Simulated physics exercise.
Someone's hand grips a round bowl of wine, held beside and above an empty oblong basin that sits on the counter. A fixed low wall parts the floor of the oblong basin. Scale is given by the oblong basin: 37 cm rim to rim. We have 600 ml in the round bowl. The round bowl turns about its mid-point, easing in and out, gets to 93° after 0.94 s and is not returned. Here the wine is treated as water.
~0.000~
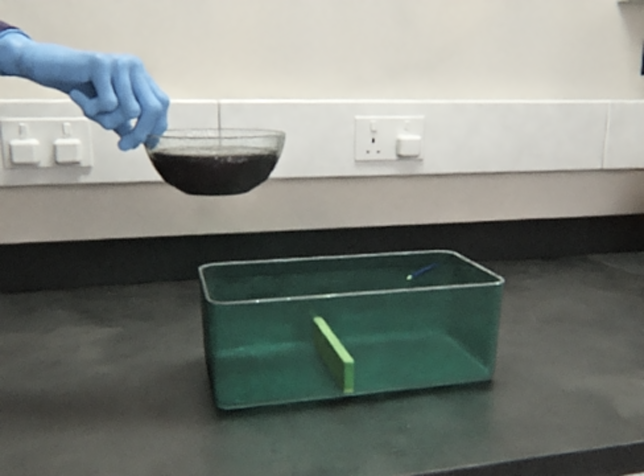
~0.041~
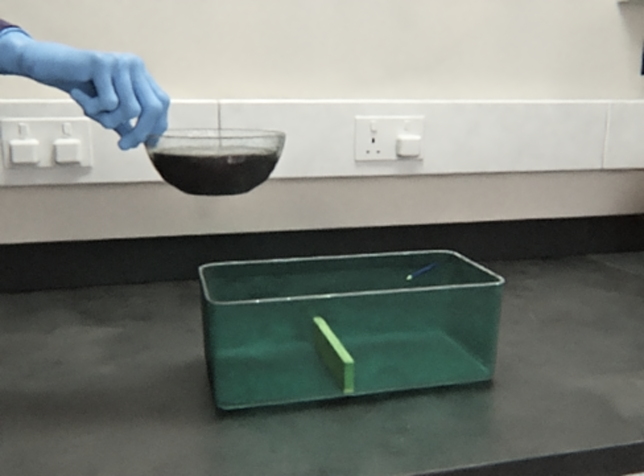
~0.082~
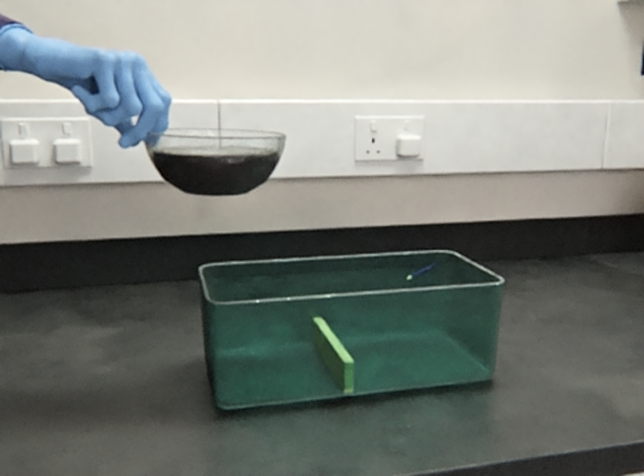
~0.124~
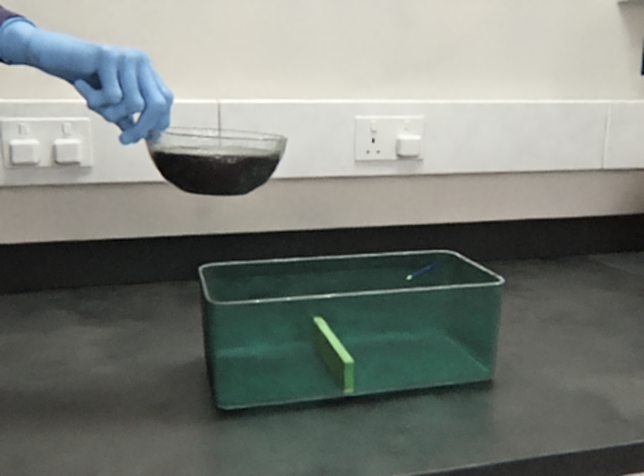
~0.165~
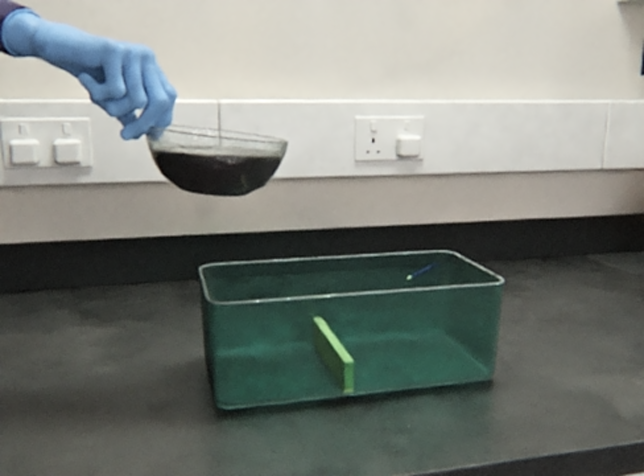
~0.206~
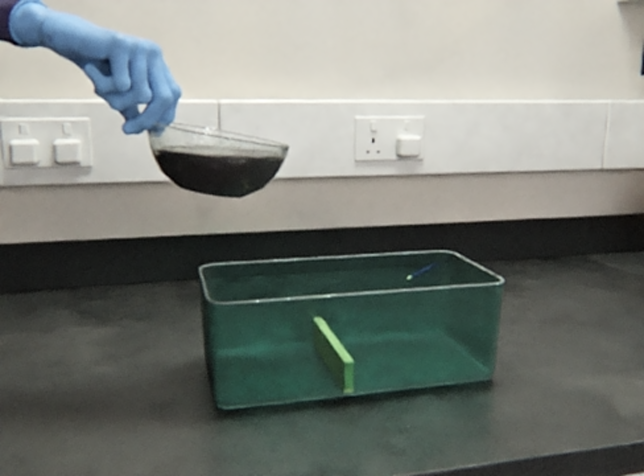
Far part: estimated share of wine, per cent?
51 per cent.
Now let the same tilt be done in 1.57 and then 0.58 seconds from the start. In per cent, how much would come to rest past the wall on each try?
Roughly 60 per cent the first time and 40 per cent the second.
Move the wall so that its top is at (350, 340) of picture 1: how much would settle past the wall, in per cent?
In that case some 20 per cent.
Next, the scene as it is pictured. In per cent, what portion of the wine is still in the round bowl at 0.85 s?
4 %.
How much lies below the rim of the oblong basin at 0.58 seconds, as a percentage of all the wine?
Some 10 per cent.
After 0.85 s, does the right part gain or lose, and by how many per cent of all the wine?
Result: An increase, close to 1.
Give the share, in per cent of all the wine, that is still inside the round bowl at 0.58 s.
Portion remaining: Approx. 48 per cent.
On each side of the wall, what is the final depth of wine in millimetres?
I'd say close to 12 mm on the left, close to 10 mm on the right.
By 0.58 s the tilt is 63° and 49 per cent is still to pour, 4 is left of the wall and 5 right of it.
By 0.85 s the tilt is 91° and 4 per cent is still to pour, 36 is left of the wall and 50 right of it.
By 1.13 s the tilt is 93° and 0 per cent is still to pour, 48 is left of the wall and 51 right of it.
By 1.44 s the tilt is 93° and 0 per cent is still to pour, 48 is left of the wall and 51 right of it.
At rest 48 per cent lies left of the wall, 51 right of it and 0 outside.
